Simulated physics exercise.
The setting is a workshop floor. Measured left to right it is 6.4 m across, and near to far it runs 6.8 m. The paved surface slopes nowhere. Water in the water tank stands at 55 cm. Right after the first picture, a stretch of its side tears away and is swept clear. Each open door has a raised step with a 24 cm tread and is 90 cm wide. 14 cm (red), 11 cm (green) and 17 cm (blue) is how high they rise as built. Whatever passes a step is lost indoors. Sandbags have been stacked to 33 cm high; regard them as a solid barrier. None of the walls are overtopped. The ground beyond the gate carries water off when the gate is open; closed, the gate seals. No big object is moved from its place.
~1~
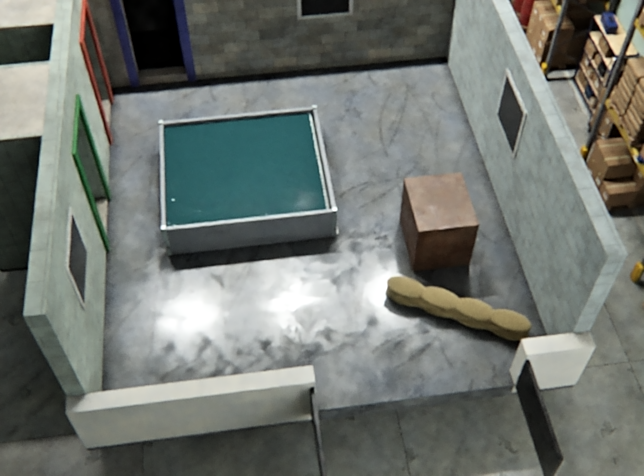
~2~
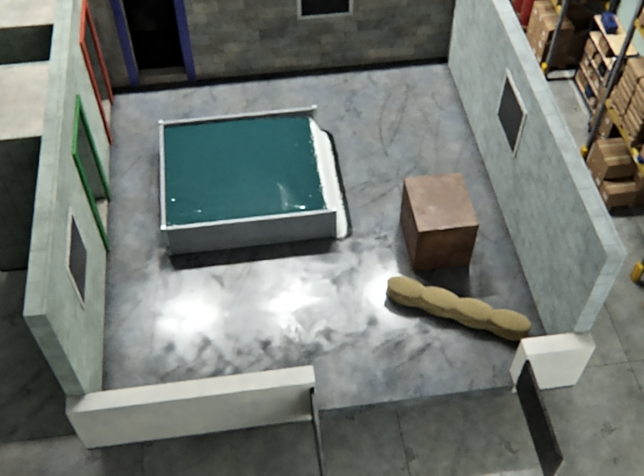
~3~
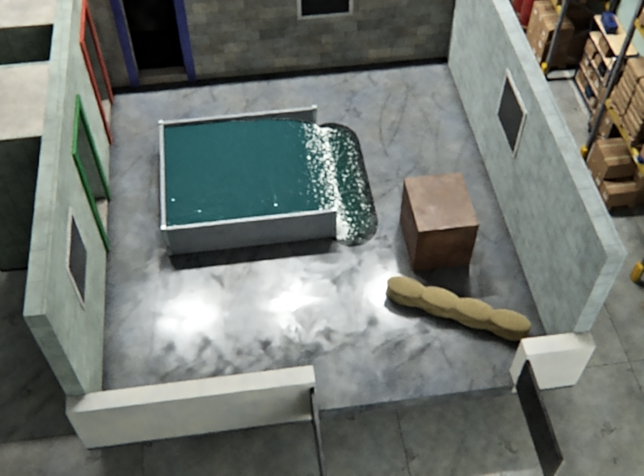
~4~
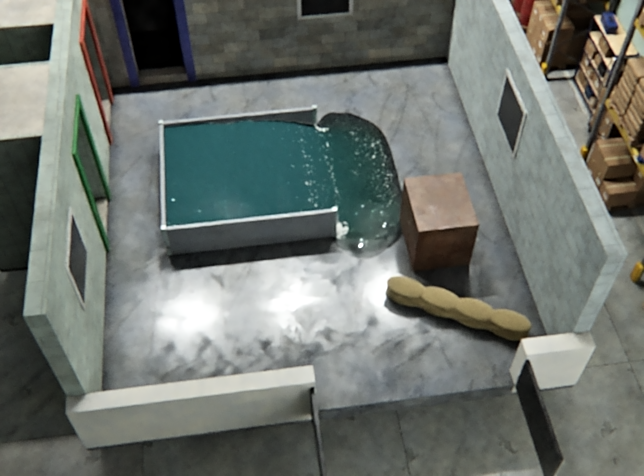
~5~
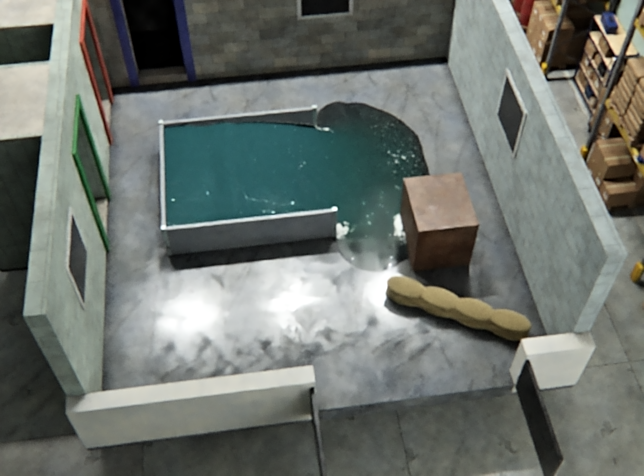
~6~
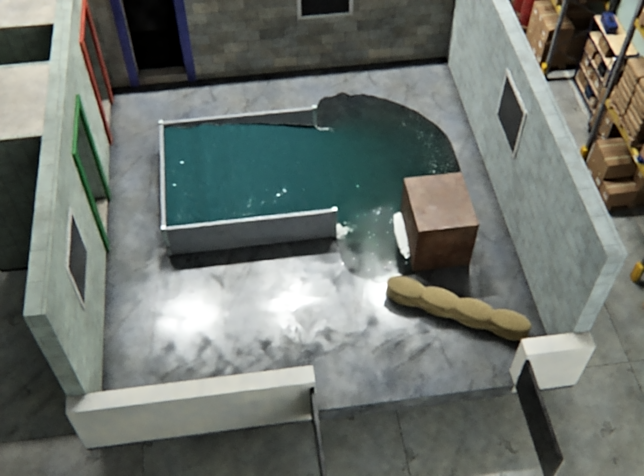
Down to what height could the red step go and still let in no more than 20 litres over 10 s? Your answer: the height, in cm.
I would say down to about 15 cm.
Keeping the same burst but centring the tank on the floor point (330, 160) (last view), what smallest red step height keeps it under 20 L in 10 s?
You'd need some 17 cm.
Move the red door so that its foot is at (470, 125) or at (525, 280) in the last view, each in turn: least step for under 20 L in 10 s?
24 and 17 cm.
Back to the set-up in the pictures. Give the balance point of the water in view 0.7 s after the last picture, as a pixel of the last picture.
Approximately (302, 185).
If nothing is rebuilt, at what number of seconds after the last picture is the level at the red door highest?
I'd guess close to 5.5 seconds.
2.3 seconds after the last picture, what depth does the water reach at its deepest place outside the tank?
Up to some 40 centimetres, I'd say.
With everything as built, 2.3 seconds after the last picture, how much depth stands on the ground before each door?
Before red it's 0 cm, before green 0 cm, before blue 0 cm.
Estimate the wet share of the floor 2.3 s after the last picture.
Near 40 per cent is wet.
Then, 0.7 s after the last picture water covers 25 % of the floor, deepest (36 cm) near (488, 186); it has not reached the red door.
Then, 2.3 s after the last picture water covers 40 % of the floor, deepest (40 cm) near (443, 61); it has not reached the red door.
Then, 9.3 s after the last picture water covers 95 % of the floor, deepest (14 cm) near (142, 240); 12 cm at the red door, 33 litres in over its 14 cm step.
At the red door as built, the water peaked near 21 cm, 5.3 s after the last picture.
Run again over the same 10 s with other heights there, 38 litres in over 13.5 cm, 5 litres over 18.5 cm. The limit of 20 litres is kept from about 15 cm up.
